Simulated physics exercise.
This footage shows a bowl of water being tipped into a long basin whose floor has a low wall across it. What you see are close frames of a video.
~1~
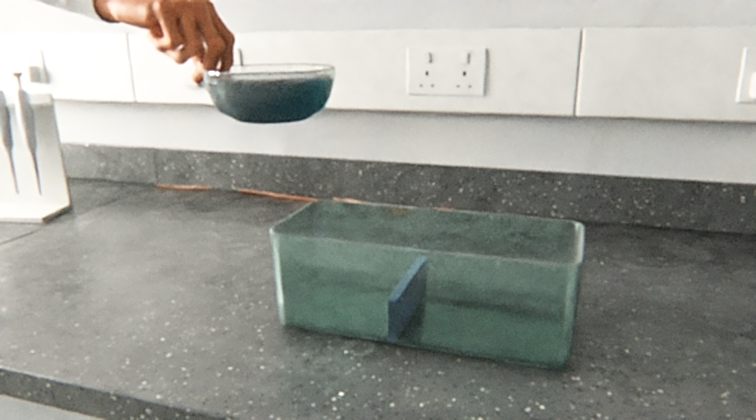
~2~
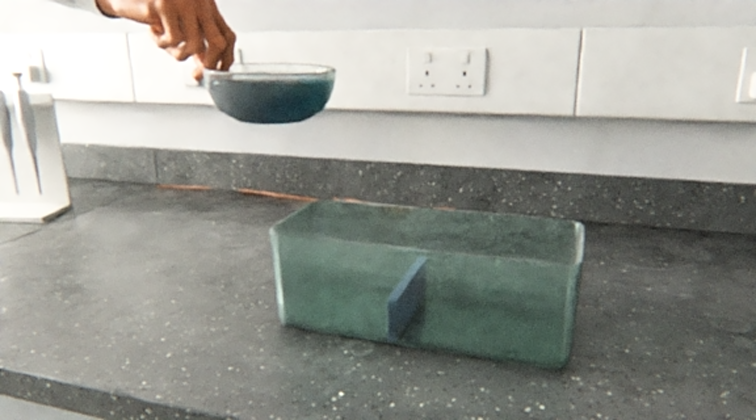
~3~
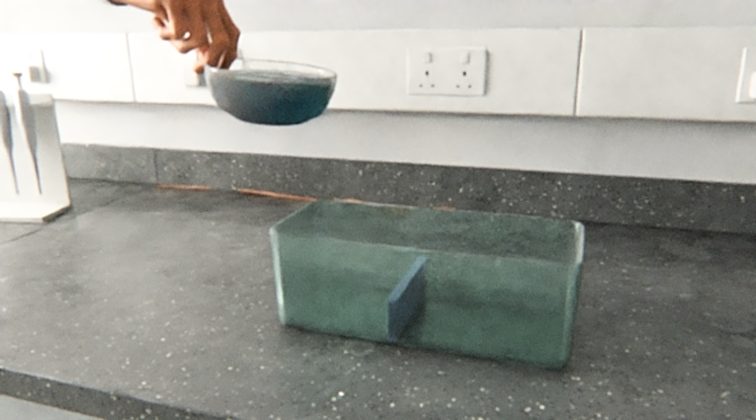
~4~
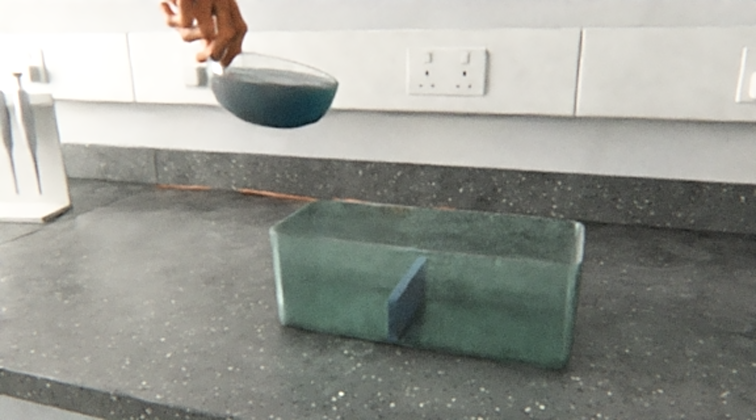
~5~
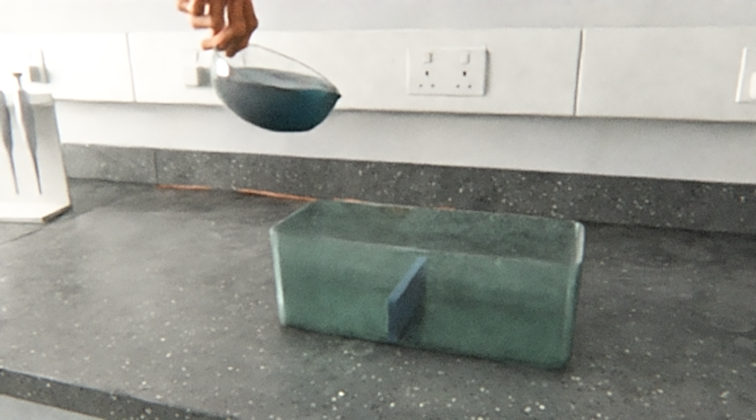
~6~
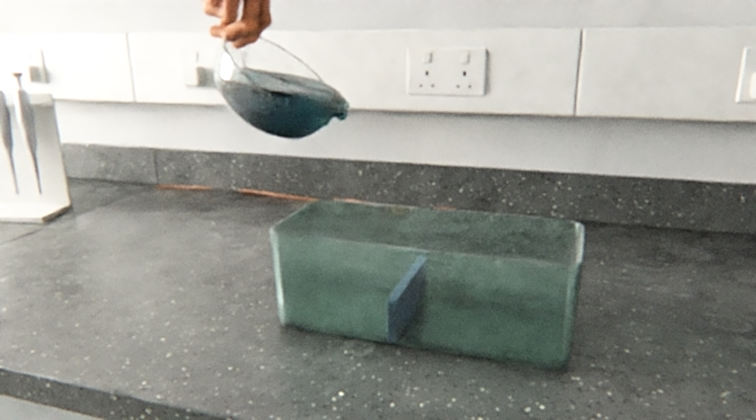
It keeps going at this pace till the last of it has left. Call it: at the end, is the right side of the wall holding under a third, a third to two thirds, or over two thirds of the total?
The right side holds under a third of the total.
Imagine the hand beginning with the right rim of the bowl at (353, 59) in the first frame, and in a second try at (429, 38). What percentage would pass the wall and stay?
30 and 80 per cent.
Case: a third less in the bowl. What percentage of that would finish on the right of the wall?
About 10 percent.
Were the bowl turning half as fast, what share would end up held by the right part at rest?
About 10 in a hundred.
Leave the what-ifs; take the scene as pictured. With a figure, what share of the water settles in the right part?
Near 15 in a hundred.
A moment on, the bowl is tipped right over and 2 per cent is still to pour, 66 is left of the wall and 0 right of it.
Next, the bowl is tipped right over and 0 per cent is still to pour, 79 is left of the wall and 2 right of it.
Then the bowl is tipped right over and 0 per cent is still to pour, 76 is left of the wall and 13 right of it.
Later the bowl is tipped right over and 0 per cent is still to pour, 77 is left of the wall and 13 right of it.
At rest 76 per cent lies left of the wall, 13 right of it and 11 outside.
